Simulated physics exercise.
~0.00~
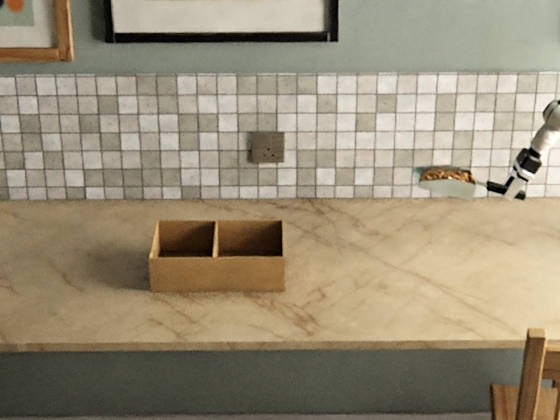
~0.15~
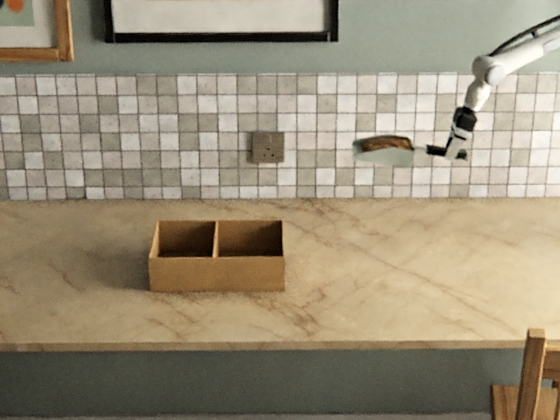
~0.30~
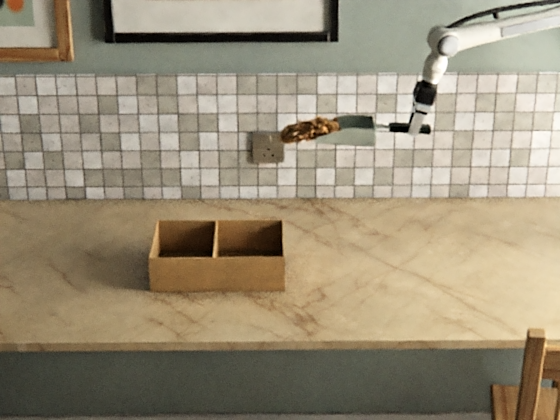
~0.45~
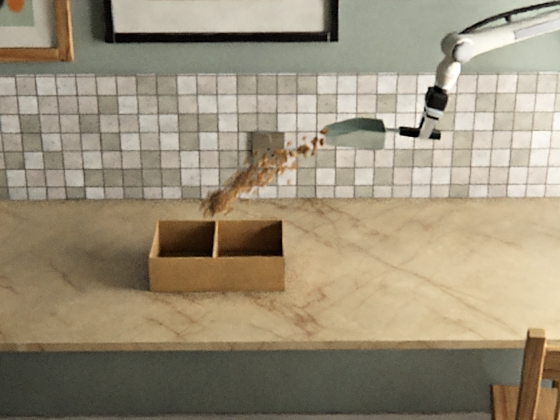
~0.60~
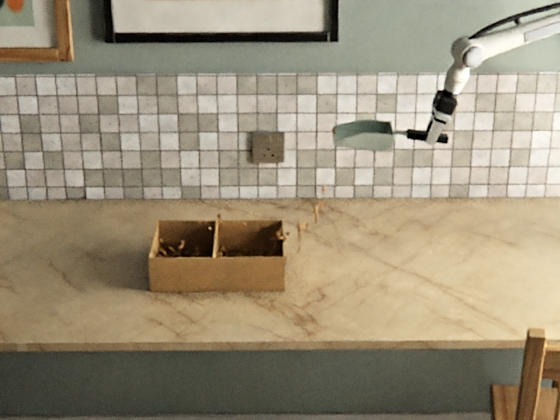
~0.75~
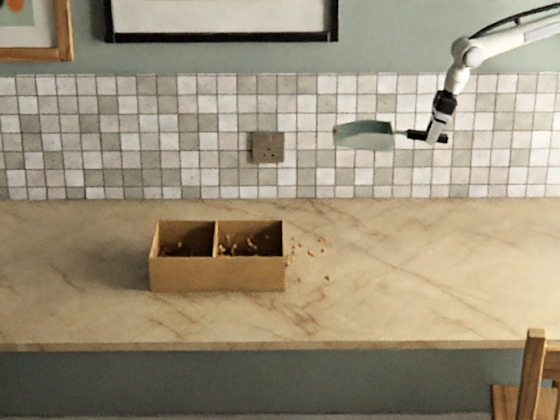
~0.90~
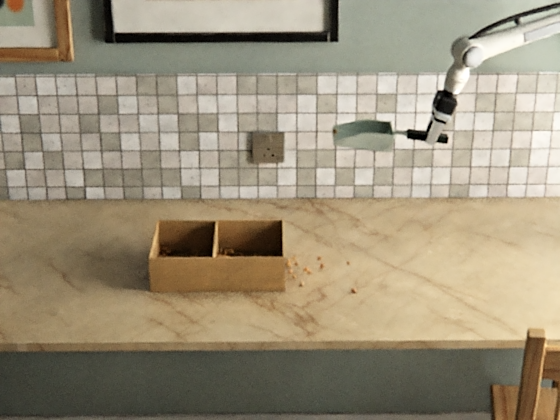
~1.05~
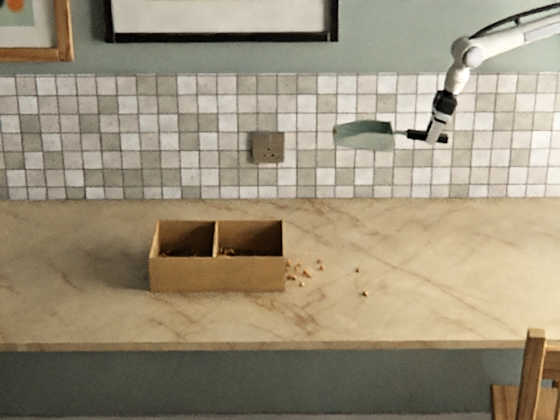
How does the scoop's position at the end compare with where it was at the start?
The scoop ends up farther left and higher than it was at the start. It begins low near the right side and finishes raised in front of the tiles, to the right of the wall socket.
